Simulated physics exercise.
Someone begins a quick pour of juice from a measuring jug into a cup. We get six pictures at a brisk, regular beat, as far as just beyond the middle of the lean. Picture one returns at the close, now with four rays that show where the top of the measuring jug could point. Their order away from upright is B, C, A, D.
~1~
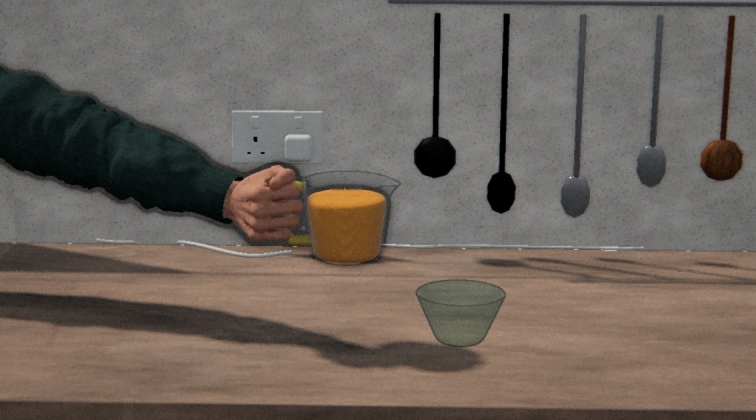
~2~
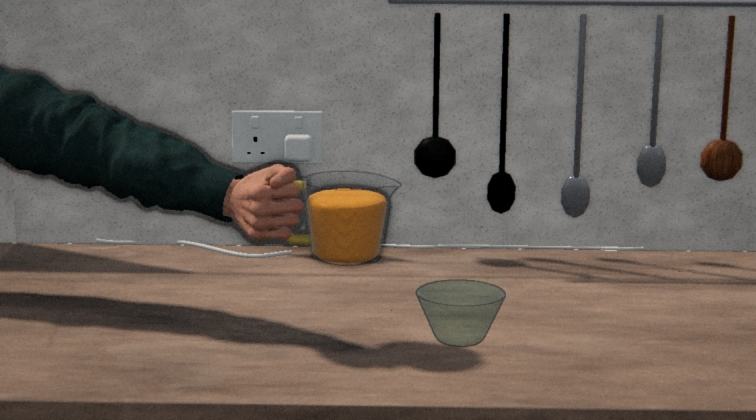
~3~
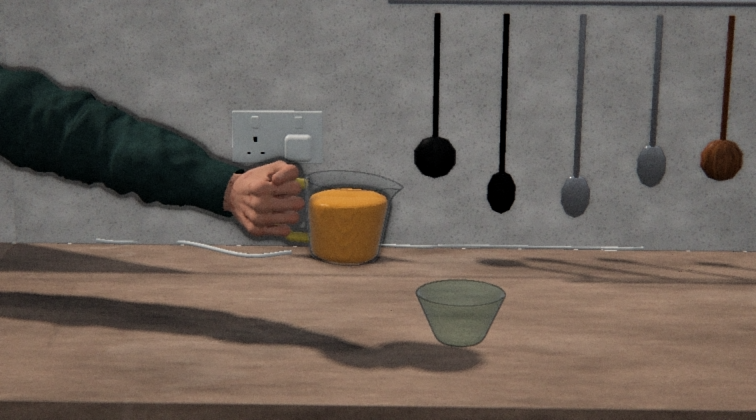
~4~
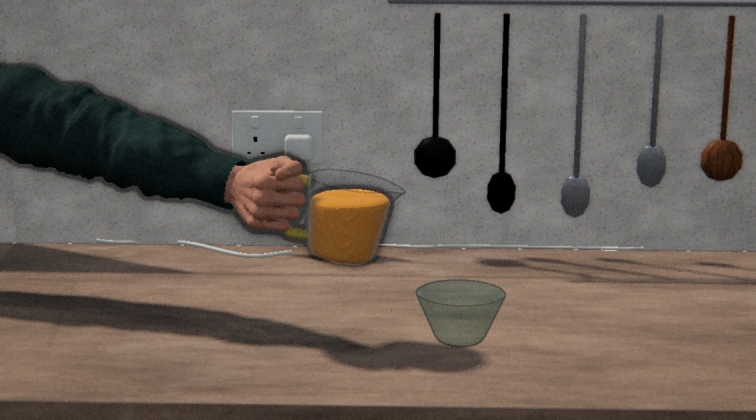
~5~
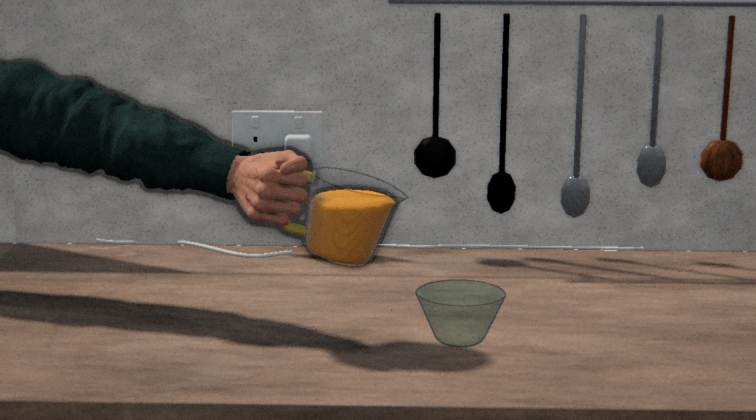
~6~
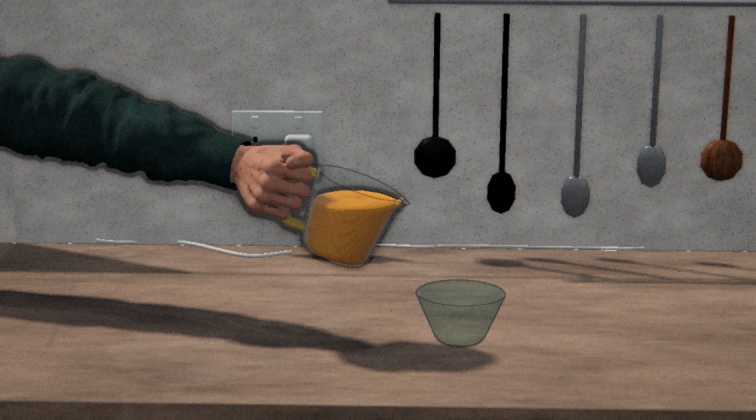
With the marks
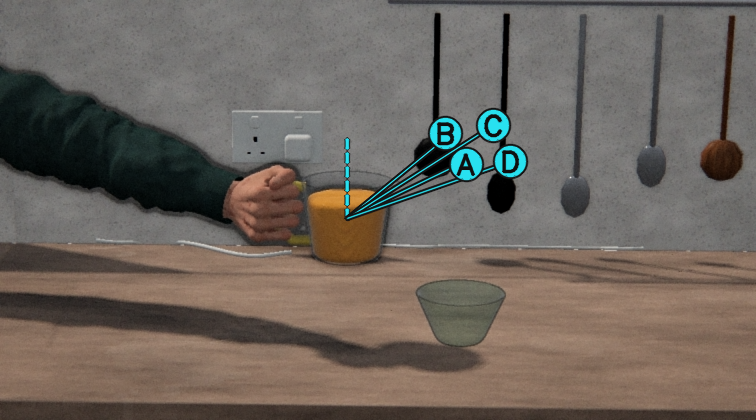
In the video, a hand in a dark green sleeve holds a clear jug of orange liquid above a wooden counter, at first upright, then gradually tilts it to the right, near a small, empty greenish cup.
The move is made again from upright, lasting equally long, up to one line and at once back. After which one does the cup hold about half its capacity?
Take B.
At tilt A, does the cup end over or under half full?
Over half.
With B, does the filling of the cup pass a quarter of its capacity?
Yes, clearly.
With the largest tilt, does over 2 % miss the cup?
Yes.
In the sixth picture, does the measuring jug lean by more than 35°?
No, it does not.
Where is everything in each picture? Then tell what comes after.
Upright, lip at (400, 183); rim of the cup round (461, 292); nothing has left yet.
Upright, lip at (400, 184); nothing has left yet.
Tipped about 4°, lip at (402, 187); nothing has left yet.
Tipped about 8°, lip at (404, 191); nothing has left yet.
Tipped about 14°, lip at (407, 197); nothing has left yet.
Tipped about 20°, lip at (409, 203); nothing has left yet.
On the marked copy, A at (448, 169); B at (434, 147); C at (478, 134); D at (494, 167).
With A, the cup ends with about 78 % of what it can hold; 10 % of the juice is spilt.
With B, the cup ends with about 50 % of what it can hold; 4 % of the juice is spilt.
With C, the cup ends with about 70 % of what it can hold; 3 % of the juice is spilt.
With D, the cup ends with about 70 % of what it can hold; 27 % of the juice is spilt.
